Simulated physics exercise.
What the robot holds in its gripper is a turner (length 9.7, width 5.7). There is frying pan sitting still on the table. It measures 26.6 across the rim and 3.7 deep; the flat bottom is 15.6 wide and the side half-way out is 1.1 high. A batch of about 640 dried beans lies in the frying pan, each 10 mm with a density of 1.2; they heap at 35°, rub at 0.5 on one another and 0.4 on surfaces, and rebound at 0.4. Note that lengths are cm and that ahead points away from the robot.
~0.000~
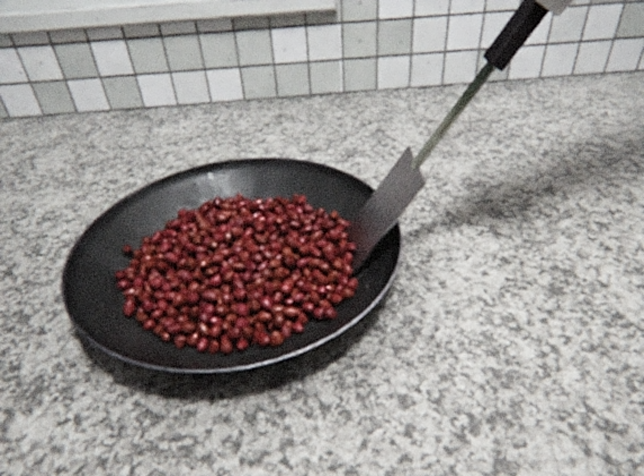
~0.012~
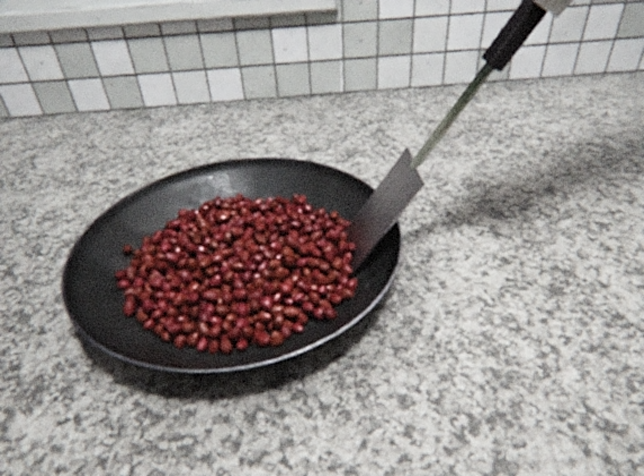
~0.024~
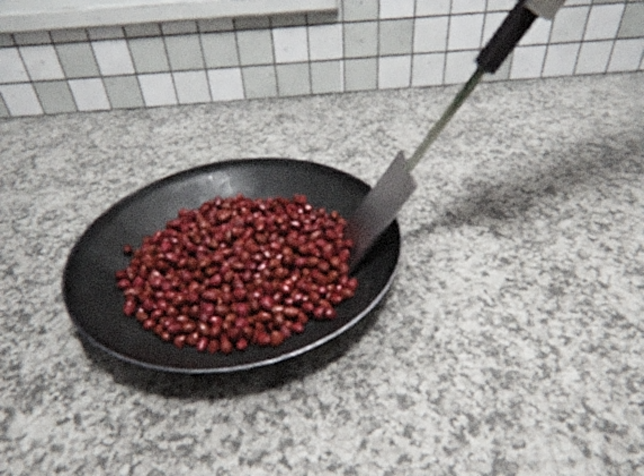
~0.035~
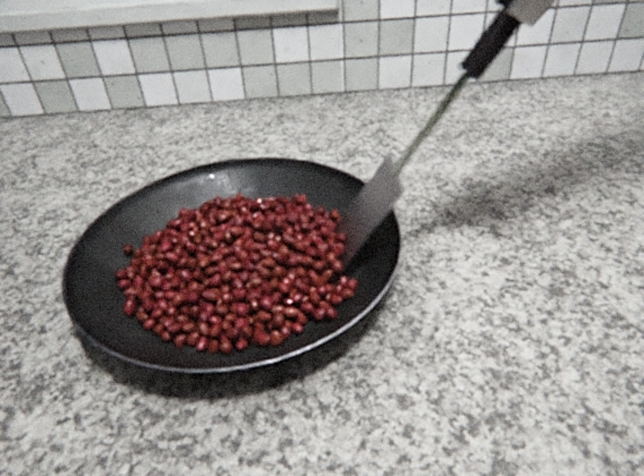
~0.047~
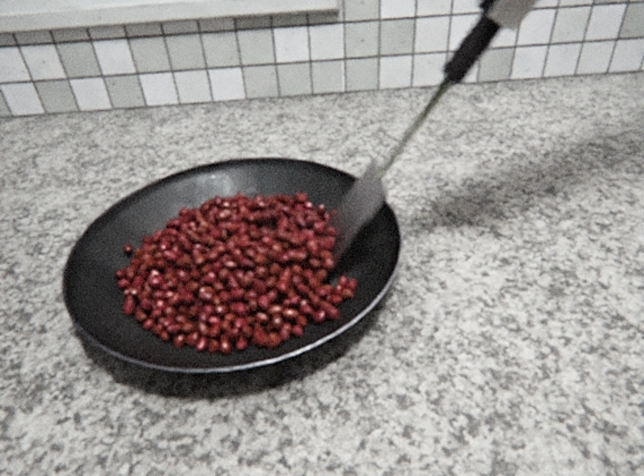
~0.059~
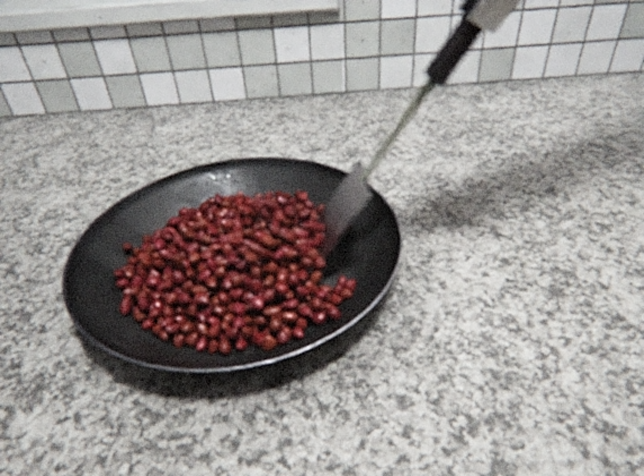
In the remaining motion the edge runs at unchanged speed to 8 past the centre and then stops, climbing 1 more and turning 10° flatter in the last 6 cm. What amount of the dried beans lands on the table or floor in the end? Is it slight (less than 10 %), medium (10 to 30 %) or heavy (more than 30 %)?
Medium.
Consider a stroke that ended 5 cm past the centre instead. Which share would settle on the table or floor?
In that case about 0 percent ends on the table or floor.
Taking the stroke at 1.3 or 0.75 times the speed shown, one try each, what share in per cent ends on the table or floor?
I'd say near 20 and then near 5 per cent.
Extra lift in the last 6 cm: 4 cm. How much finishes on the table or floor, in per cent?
Some 10 in a hundred.
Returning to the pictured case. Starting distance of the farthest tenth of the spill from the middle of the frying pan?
30 cm.
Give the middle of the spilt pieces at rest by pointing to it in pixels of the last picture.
Near (14, 286) in the last picture.
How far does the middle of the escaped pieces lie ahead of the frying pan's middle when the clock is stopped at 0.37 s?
That distance is around 18 cm.
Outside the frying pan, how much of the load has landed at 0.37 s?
I'd say close to 15 in a hundred.
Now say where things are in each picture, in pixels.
In the first frame, turner top edge at (417, 163), sloping 57°; upper third of the load around (245, 252), from x 120 to 350, top at y 200; 635 in the frying pan.
In the second frame, turner top edge at (416, 164), sloping 57°; upper third of the load around (245, 252), from x 120 to 350, top at y 200.
In the third frame, turner top edge at (409, 166), sloping 57°; upper third of the load around (245, 251), from x 120 to 350, top at y 200.
In the fourth frame, turner top edge at (396, 171), sloping 57°; upper third of the load around (249, 251), from x 120 to 350, top at y 200.
In the fifth frame, turner top edge at (381, 174), sloping 57°; upper third of the load around (252, 247), from x 120 to 350, top at y 200.
In the sixth frame, turner top edge at (365, 176), sloping 57°; upper third of the load around (250, 245), from x 120 to 350, top at y 195; 635 in the frying pan.
By 0.10 s, sloping 57°, highest piece 7 above the table; 635 in the frying pan.
By 0.15 s, sloping 54°, highest piece 8 above the table; 635 in the frying pan.
By 0.37 s, sloping 47°, highest piece 5 above the table; 538 in the frying pan, 95 on the table or floor, 2 on the blade or in flight.
By 1.42 s, sloping 47°, highest piece 4 above the table; 535 in the frying pan, 100 on the table or floor.
Final count, 535 in the frying pan, 100 on the table or floor. That is 16 % on the table or floor.
